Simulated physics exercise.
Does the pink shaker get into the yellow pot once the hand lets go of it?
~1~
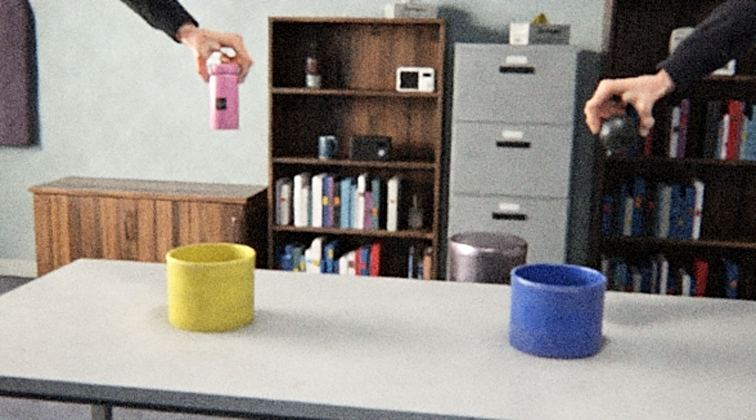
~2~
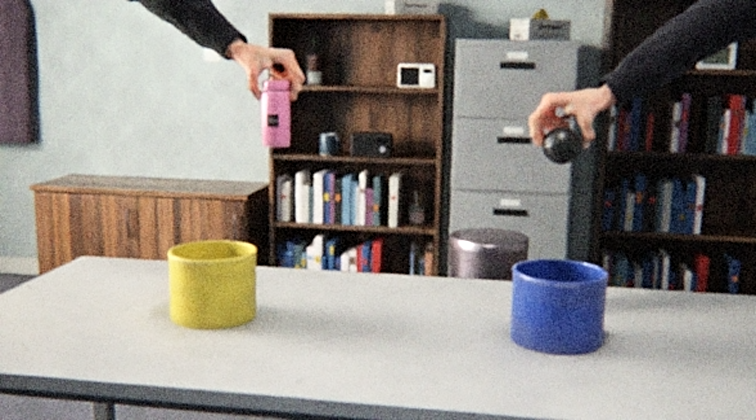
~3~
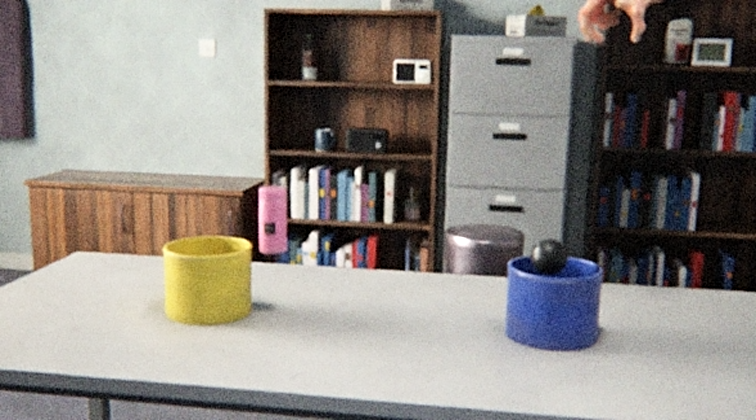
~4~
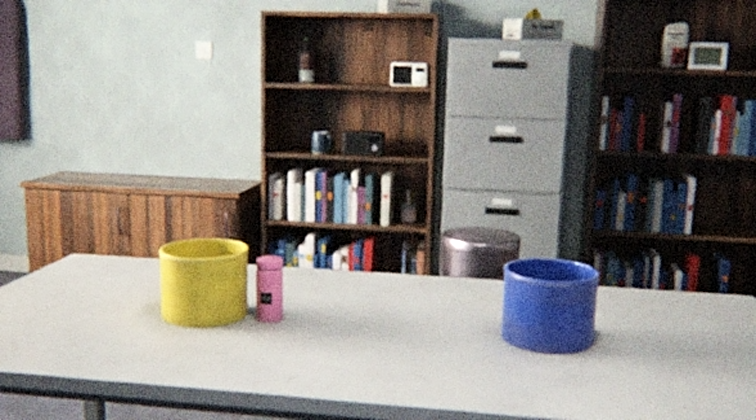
No, the pink shaker misses the yellow pot and ends up standing on the table just to its right.
A black ball and pink shaker fall from hands, only the ball landing in a pot.
